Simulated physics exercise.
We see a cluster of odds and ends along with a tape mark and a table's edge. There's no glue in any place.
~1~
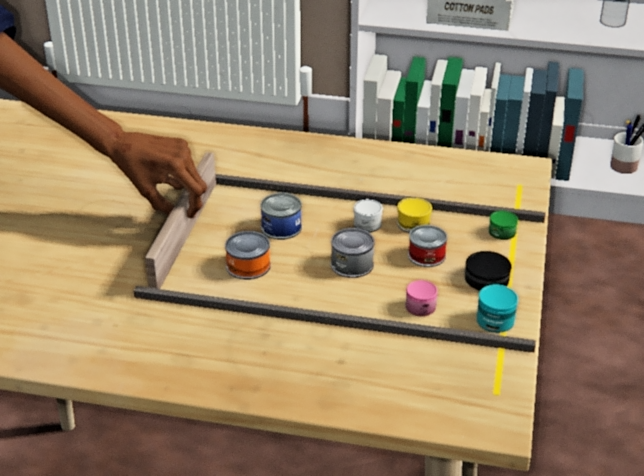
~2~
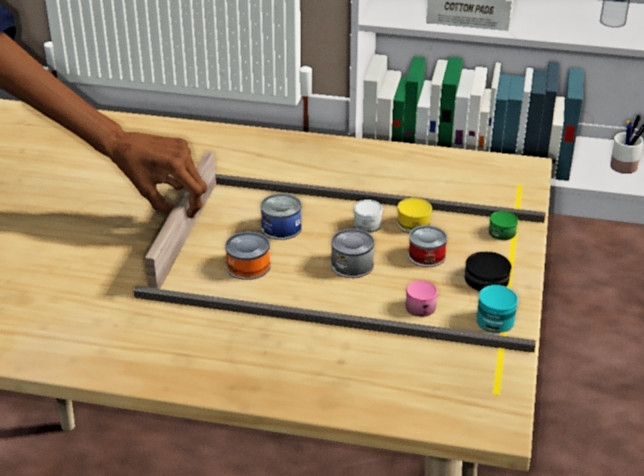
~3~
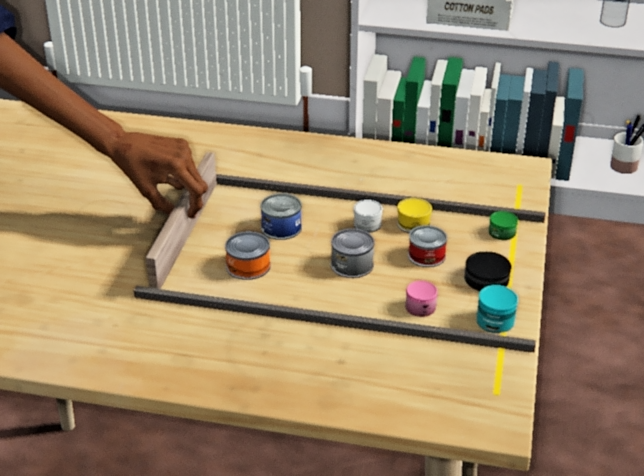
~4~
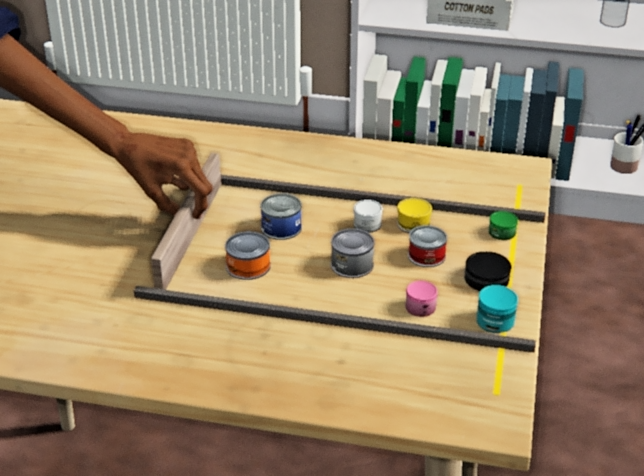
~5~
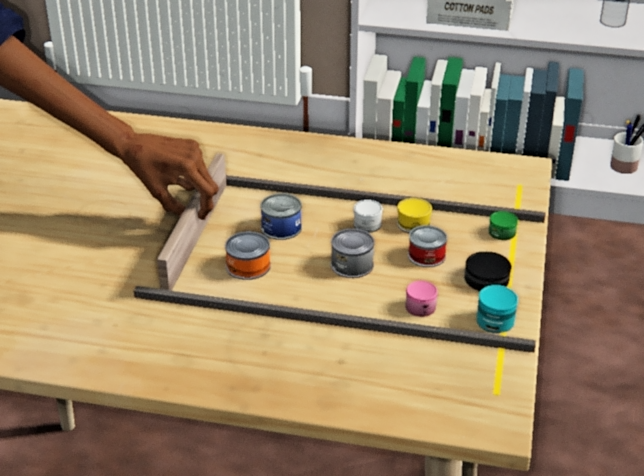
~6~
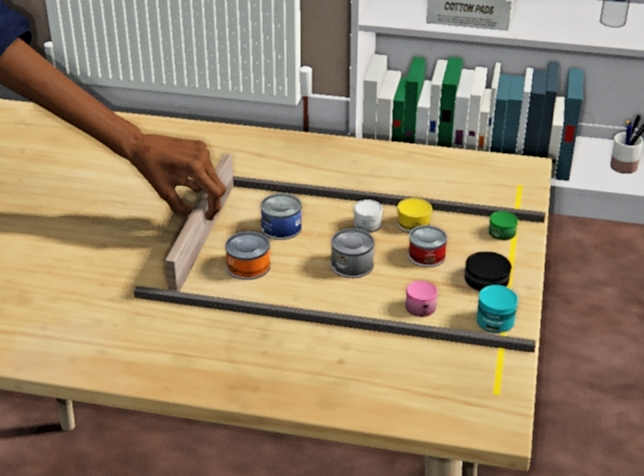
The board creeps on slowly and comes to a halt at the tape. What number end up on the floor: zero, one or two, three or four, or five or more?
I predict more than four will slip off.
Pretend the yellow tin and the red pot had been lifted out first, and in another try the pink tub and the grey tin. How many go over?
First 3, then 4.
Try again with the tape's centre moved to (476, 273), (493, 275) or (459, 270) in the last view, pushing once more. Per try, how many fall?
Those tries give 1, 3 and 0.
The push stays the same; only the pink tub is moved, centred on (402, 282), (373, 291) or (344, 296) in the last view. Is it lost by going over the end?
In order, the pink tub leaves the top; sits tight; sits tight.
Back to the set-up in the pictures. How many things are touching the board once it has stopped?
It's touching 5 at the end.
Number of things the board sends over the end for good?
The number that fall is 5.
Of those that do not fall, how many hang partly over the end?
The count is 3.
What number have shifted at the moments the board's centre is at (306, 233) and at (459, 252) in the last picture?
Up to then 3, and up to the other point 10.
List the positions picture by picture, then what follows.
Turquoise tub (497, 309); green tub (503, 226); black tub (488, 271); board (183, 218); tape (510, 277), in the first picture.
Green tub (503, 226); board (183, 218), in the second picture.
Black tub (488, 272); white pot (368, 216), in the third picture.
Turquoise tub (497, 310); pink tub (421, 299), in the fourth picture.
Green tub (503, 226); blue tin (281, 217), in the fifth picture.
Turquoise tub (497, 310); green tub (503, 226); black tub (488, 272); board (202, 221); tape (510, 277), in the sixth picture.
Soon after, none off yet; turquoise tub at rest near (497, 310); green tub at rest near (503, 226); black tub at rest near (488, 272).
In the end, the number that fall off is five or more; gone, yellow tin, red pot, black tub, green tub and turquoise tub.
